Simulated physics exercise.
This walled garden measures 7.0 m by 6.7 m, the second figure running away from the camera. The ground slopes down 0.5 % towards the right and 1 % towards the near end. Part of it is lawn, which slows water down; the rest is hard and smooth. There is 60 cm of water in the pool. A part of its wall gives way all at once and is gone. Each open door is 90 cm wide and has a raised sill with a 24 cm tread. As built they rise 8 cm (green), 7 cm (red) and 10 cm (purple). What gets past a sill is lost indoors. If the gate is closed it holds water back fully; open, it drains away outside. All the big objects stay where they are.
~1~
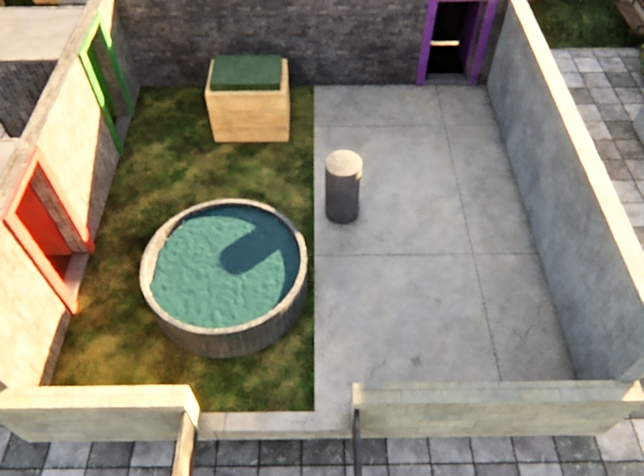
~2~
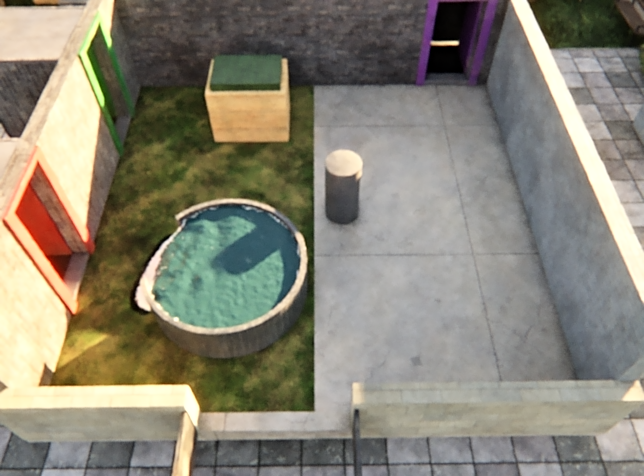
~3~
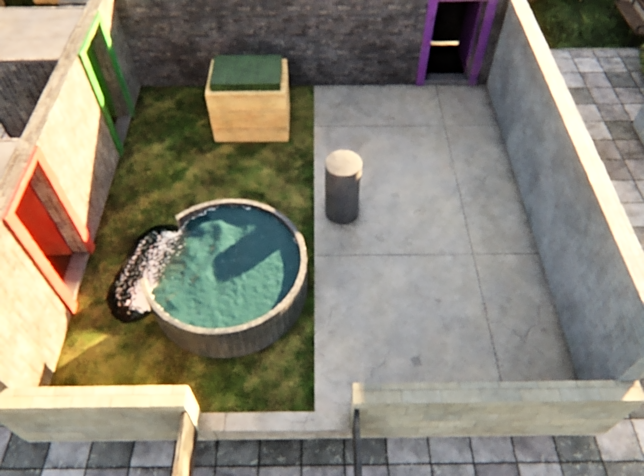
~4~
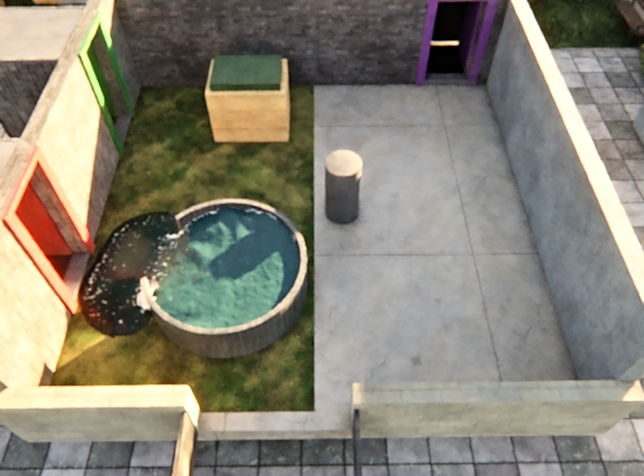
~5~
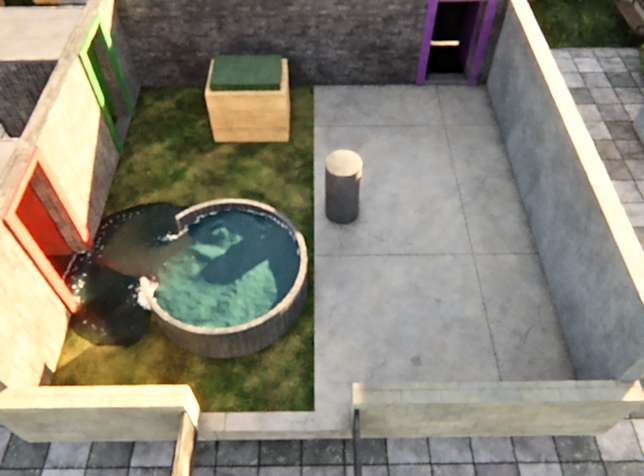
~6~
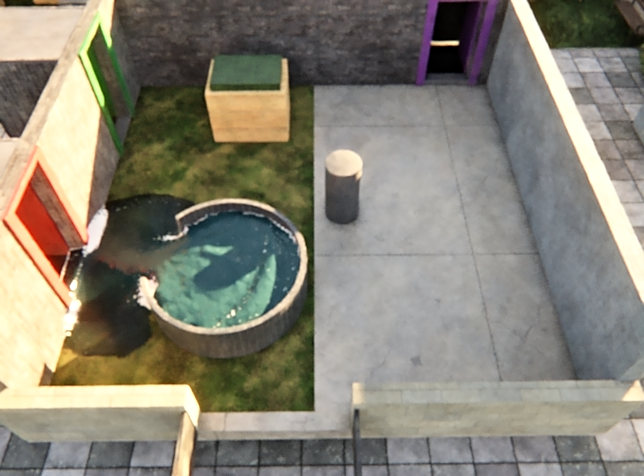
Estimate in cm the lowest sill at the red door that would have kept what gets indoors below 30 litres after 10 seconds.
Close to 30 cm is just enough.
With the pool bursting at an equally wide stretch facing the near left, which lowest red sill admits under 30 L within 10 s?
About 10.5 cm.
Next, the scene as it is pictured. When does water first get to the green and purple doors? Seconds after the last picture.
Arrival: Green 1.0 s, purple not within the 10 s.
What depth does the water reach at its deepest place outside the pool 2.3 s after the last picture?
Up to some 22 cm.
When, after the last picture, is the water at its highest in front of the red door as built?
At about 1.0 s.
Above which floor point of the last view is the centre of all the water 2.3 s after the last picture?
At about (183, 255).
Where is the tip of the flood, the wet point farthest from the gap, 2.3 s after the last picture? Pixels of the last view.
Around (142, 87).
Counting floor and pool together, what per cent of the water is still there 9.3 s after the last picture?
About 72 per cent.
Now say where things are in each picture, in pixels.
The pool at (225, 263) is whole and still, 60 cm deep; the red door at (56, 238) is dry, in the first frame.
The gap is at (161, 264), the front 0.3 m out at a hidden place; the back of the pool holds 60 cm, in the second frame.
The front is at (140, 241), 0.7 m from the gap at (162, 266); 0.9 m2 of floor is wet, 60 cm left at the back, in the third frame.
The gap is at (162, 266), the front 1.1 m out at (121, 229); the back of the pool holds 60 cm, in the fourth frame.
Water pours out at (162, 266) and has run 1.4 m, to (99, 226); about 7 cm deep outside, 60 cm at the back, in the fifth frame.
Water pours out at (162, 266) and has run 1.7 m, to (105, 207); about 8 cm deep outside, 54 cm at the back; water is at the red door at (56, 238), in the sixth frame.
Then, 0.7 s after the last picture water covers 10 % of the floor, deepest (34 cm) near (91, 253); 29 cm at the red door, 122 litres in over its 7 cm sill.
Then, 2.3 s after the last picture water covers 30 % of the floor, deepest (22 cm) near (85, 273); 21 cm at the red door, 356 litres in over its 7 cm sill.
Then, 9.3 s after the last picture water covers 70 % of the floor, deepest (9 cm) near (42, 413); 7 cm at the red door, 500 litres in over its 7 cm sill.
At the red door as built, the water peaked near 31 cm, 0.9 s after the last picture.
With a sill of 25 cm, 69 litres would have come in within the 10 s; with 33.5 cm, 12 litres. So under 30 litres takes about 30 cm.
